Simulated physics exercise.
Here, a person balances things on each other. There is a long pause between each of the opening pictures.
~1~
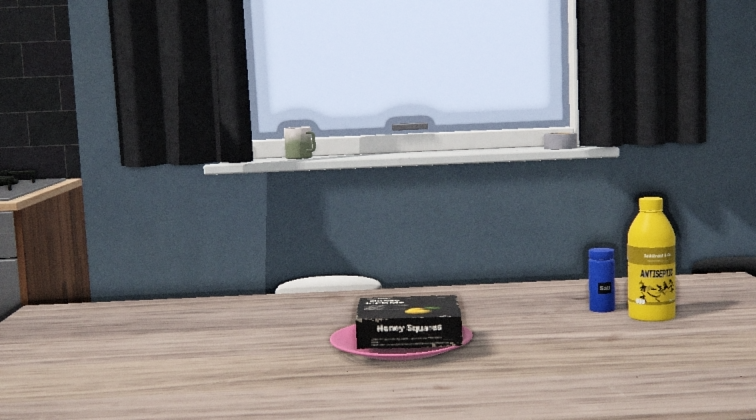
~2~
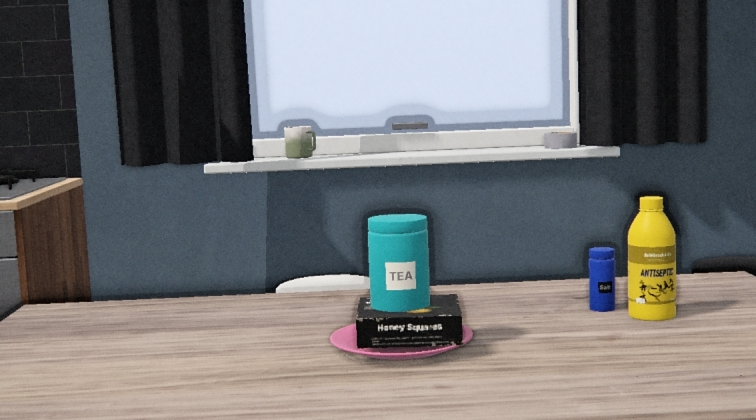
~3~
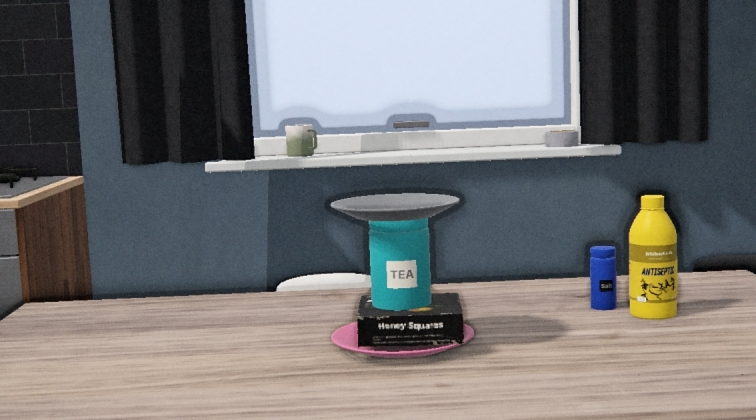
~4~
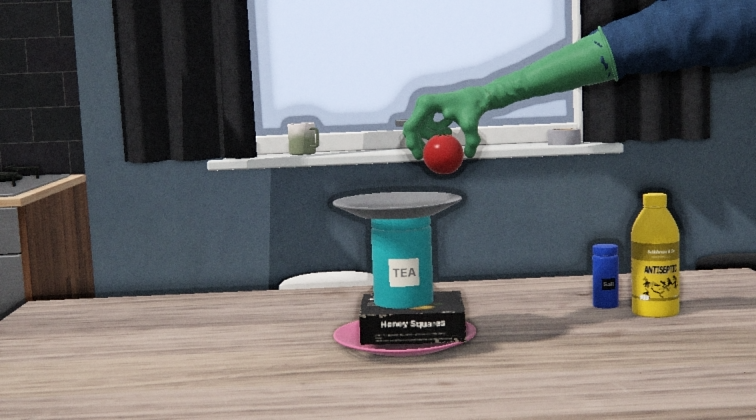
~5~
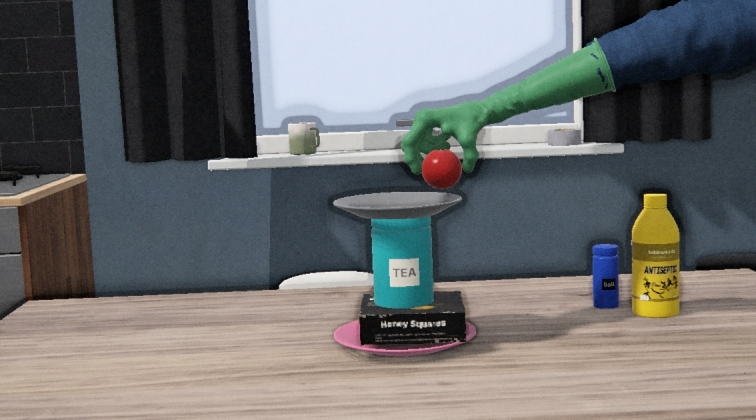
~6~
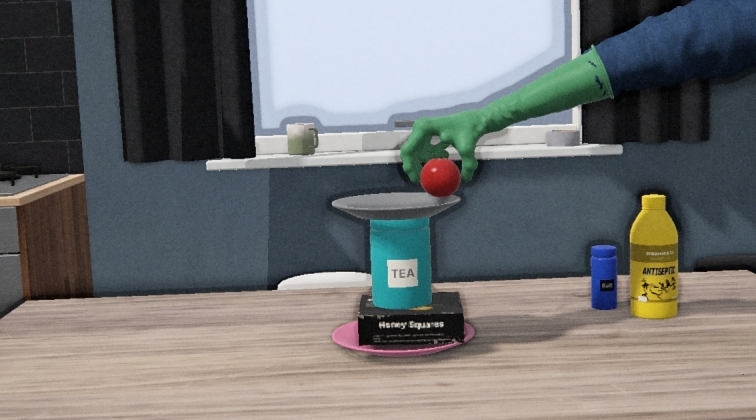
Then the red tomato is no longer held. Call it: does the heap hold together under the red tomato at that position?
It holds together.
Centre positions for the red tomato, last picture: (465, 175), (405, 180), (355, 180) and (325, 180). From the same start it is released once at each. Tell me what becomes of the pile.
Result per case: First toppled, second still standing, third still standing, fourth toppled.
Then, 0.40 s on from there, no change.
Then, 1.30 s on from there, red tomato resting near (441, 179).
In the end, all 7 unmoved. At the end, from the last picture's camera, red tomato near (441, 179). The pile holds.
